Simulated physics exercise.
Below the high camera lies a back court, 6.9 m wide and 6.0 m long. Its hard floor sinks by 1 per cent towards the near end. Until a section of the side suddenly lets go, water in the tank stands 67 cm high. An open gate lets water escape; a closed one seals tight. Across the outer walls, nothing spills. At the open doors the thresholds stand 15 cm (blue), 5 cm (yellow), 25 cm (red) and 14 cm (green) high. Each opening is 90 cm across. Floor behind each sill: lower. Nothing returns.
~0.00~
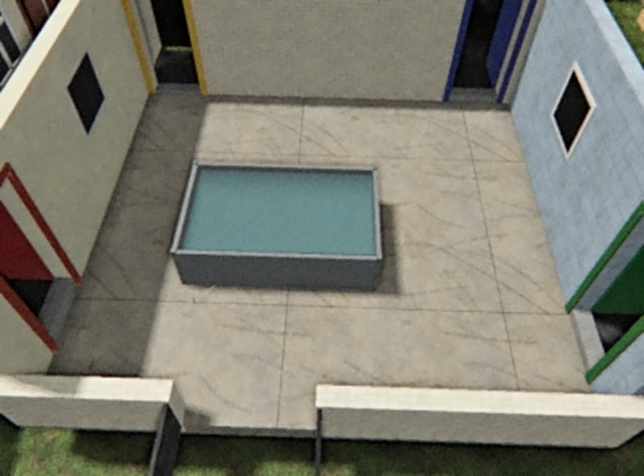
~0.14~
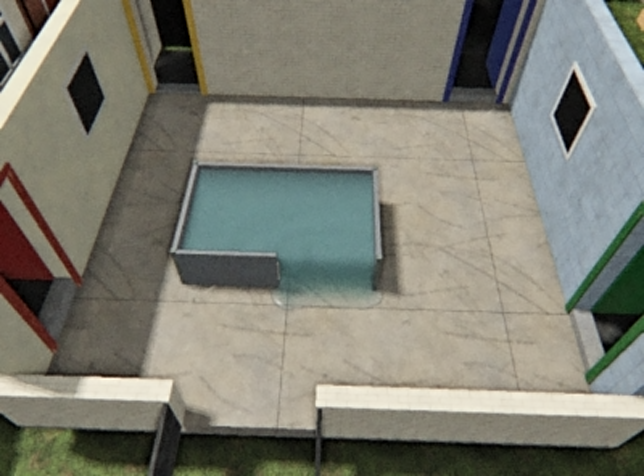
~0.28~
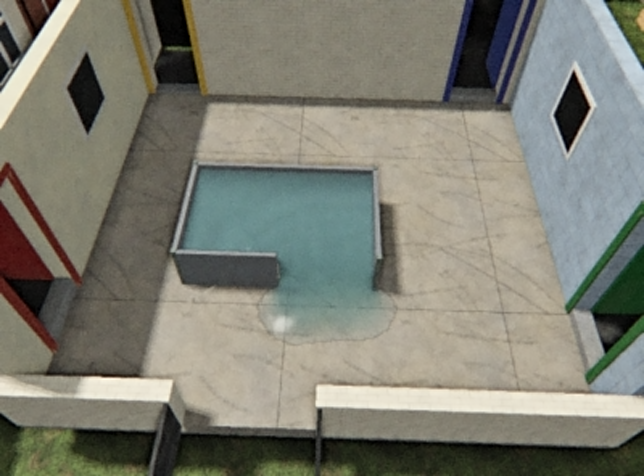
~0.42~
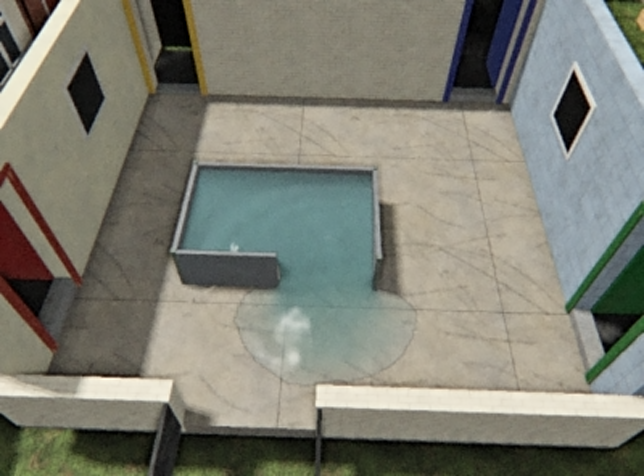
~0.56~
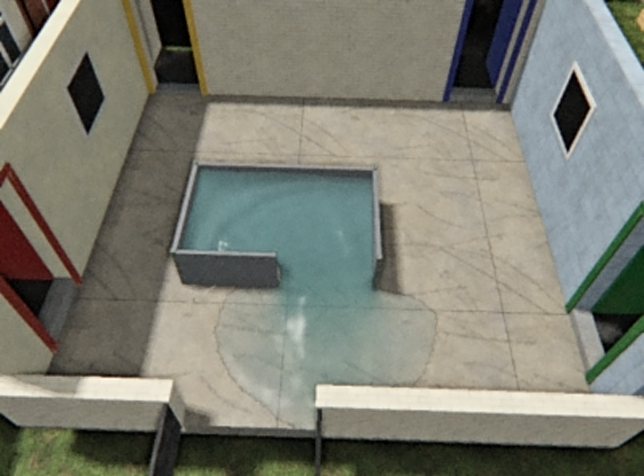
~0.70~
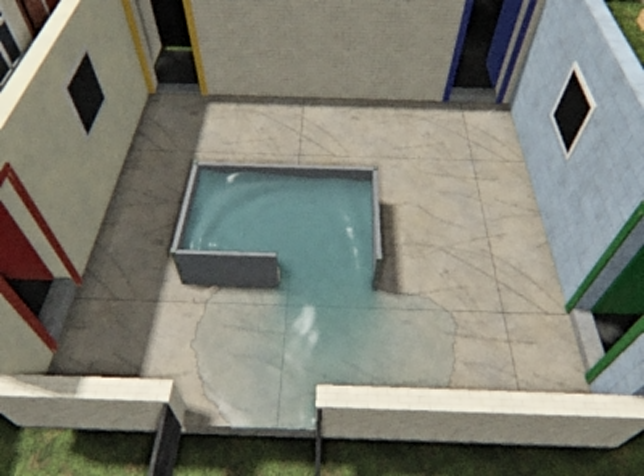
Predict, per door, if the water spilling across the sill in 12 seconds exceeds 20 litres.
The blue door is going to fall short of the limit; the yellow door is going to fall short of the limit; the red door is going to fall short of the limit; the green door is going to top the limit.
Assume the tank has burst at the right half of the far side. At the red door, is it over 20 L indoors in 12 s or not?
Against the limit, red does not exceed it.
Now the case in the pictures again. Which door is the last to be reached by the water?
Last: Yellow.
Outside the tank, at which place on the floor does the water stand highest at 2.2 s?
Close to (581, 418).
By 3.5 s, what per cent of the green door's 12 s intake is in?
65 per cent, roughly.
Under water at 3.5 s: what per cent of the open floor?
Covered: Roughly 35 %.
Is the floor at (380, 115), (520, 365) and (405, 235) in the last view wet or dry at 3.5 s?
First spot not yet wet, second submerged, third not yet wet.
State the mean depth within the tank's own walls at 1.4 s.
About 44 centimetres on average.
After 1.4 s water covers 15 % of the floor and is deepest (45 cm) near (345, 396); blue door not reached, yellow door not reached, red door not reached, green door not reached.
After 2.2 s water covers 20 % of the floor and is deepest (45 cm) near (581, 418); blue door not reached, yellow door not reached, red door not reached, green door 21 cm at the sill, 3 L in.
After 3.5 s water covers 35 % of the floor and is deepest (30 cm) near (596, 419); blue door not reached, yellow door not reached, red door 1 cm at the sill, 0 L in, green door 24 cm at the sill, 61 L in.
After 7.0 s water covers 65 % of the floor and is deepest (16 cm) near (596, 419); blue door 9 cm at the sill, 0 L in, yellow door not reached, red door 3 cm at the sill, 0 L in, green door 12 cm at the sill, 97 L in.
After 12.0 s water covers 95 % of the floor and is deepest (8 cm) near (566, 418); blue door 5 cm at the sill, 0 L in, yellow door 3 cm at the sill, 0 L in, red door 2 cm at the sill, 0 L in, green door 6 cm at the sill, 97 L in.
